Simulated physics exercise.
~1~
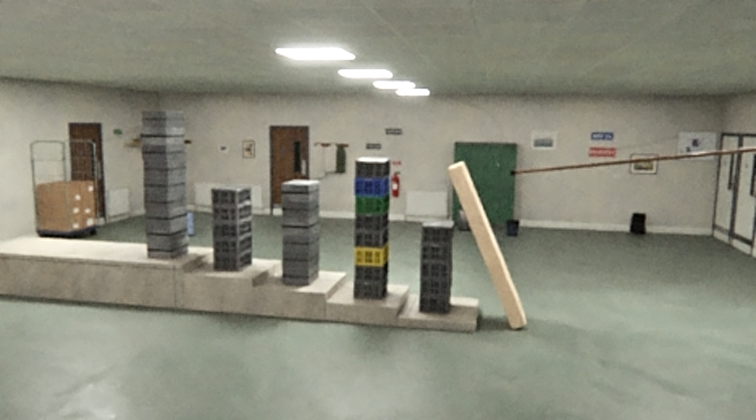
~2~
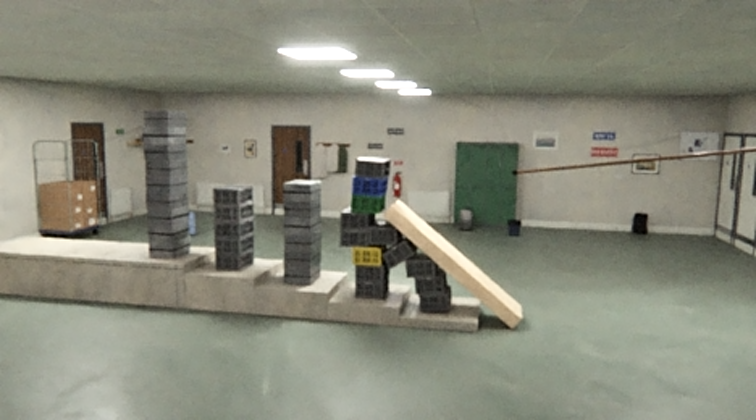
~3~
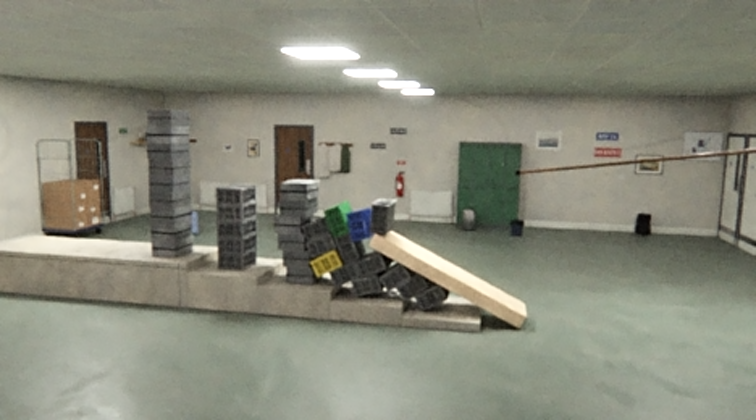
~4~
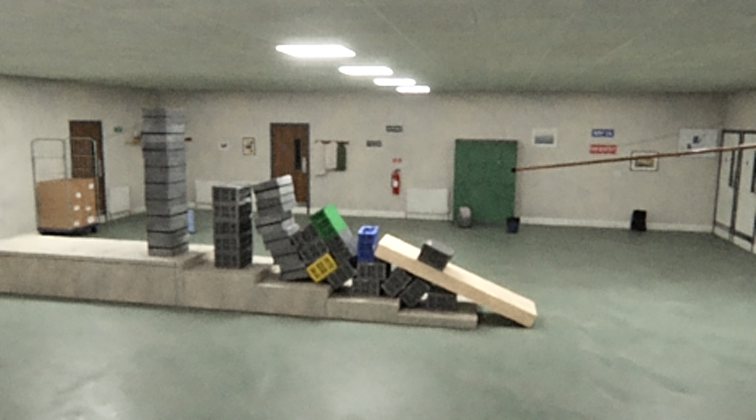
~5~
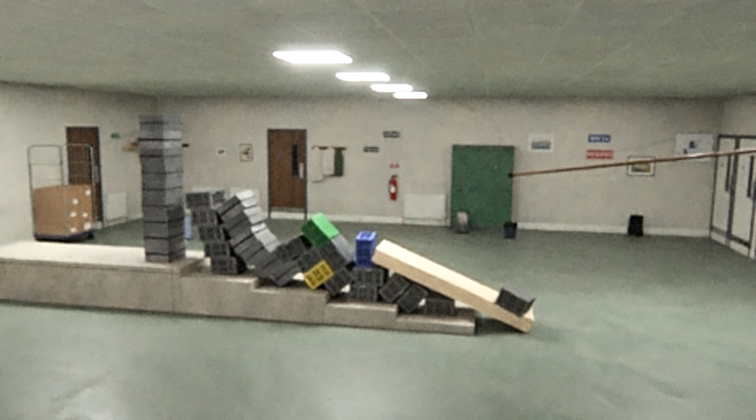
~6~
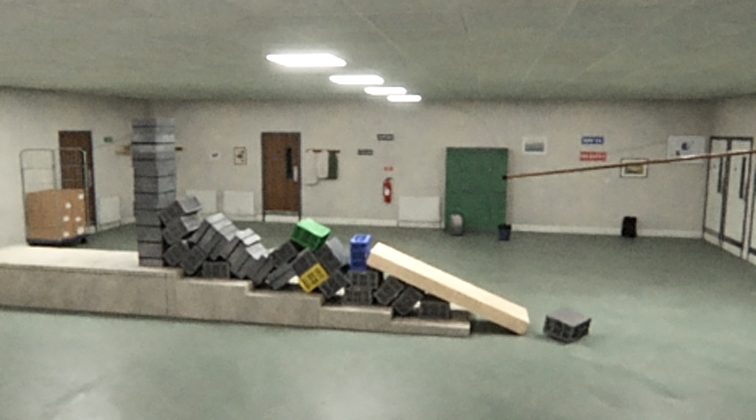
A leaning board toppled left into stacks of dark crates standing on steps, and the columns collapsed one after another until only the tallest, at the far left, still stood, while one crate slid down the board onto the floor.
